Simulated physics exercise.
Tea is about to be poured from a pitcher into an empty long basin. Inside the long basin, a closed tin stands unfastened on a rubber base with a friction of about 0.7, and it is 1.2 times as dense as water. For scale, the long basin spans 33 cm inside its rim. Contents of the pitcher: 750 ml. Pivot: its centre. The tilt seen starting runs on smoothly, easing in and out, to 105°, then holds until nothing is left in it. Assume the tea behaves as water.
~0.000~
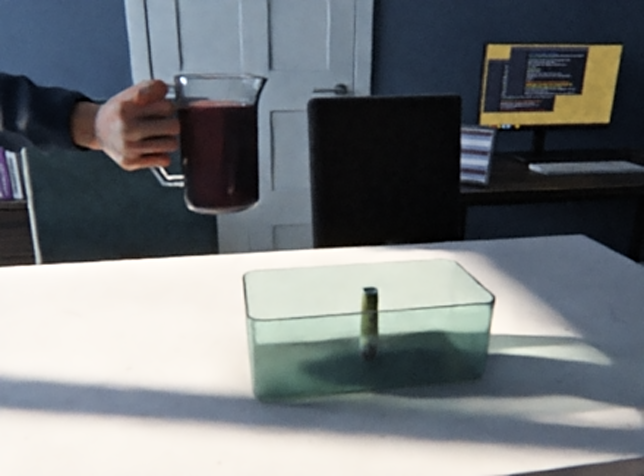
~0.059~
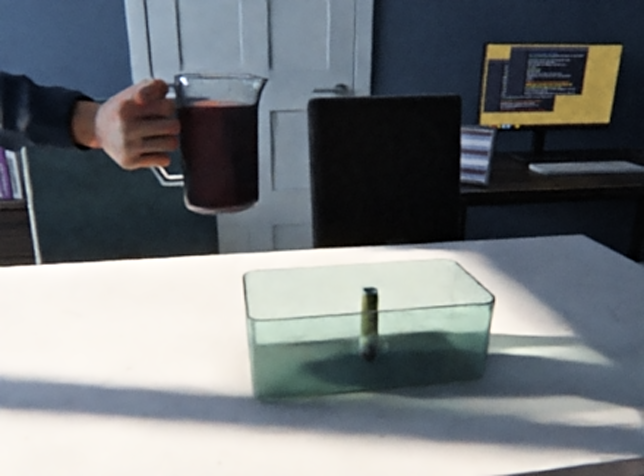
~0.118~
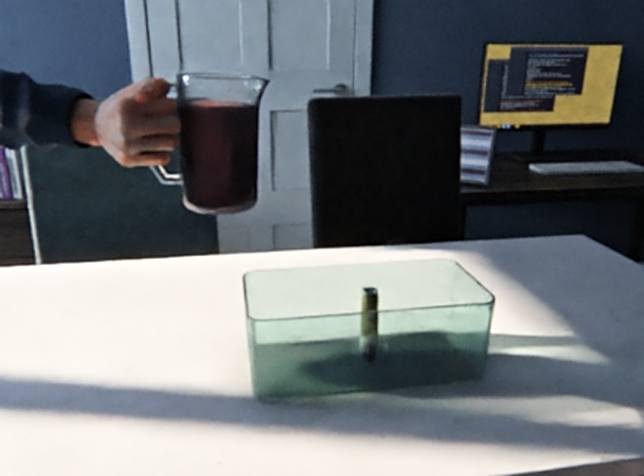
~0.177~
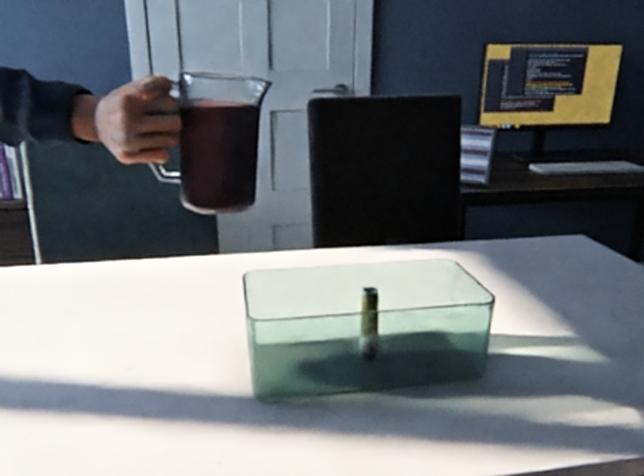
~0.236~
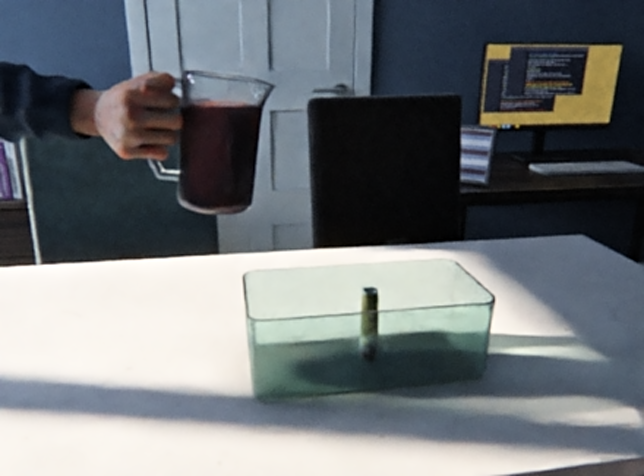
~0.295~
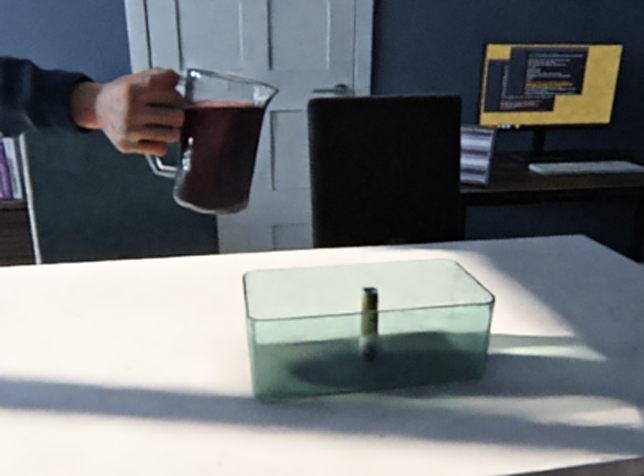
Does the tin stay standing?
I reckon it can't hold on.
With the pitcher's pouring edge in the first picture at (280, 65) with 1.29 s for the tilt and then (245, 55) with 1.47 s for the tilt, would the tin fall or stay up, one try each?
First it tips over; then it stays on its base.
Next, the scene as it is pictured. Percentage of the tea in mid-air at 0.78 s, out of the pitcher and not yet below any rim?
I'd say close to 6 per cent.
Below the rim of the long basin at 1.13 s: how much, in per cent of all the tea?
I'd put it at roughly 24 per cent.
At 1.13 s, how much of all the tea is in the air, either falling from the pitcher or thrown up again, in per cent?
It comes to some 24 percent of the total.
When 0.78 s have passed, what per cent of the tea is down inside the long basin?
I'd estimate some 0 percent of the liquid.
After 0.78 s the tilt is 61° and 94 per cent is still to pour; the tin stands where it began.
After 1.13 s the tilt is 96° and 51 per cent is still to pour; the tin stands 2 cm from where it began.
After 1.50 s the tilt is 105° and 7 per cent is still to pour; the tin lies on its side.
After 1.90 s the tilt is 105° and 0 per cent is still to pour; the tin lies on its side.
In the end the tin lies on its side.
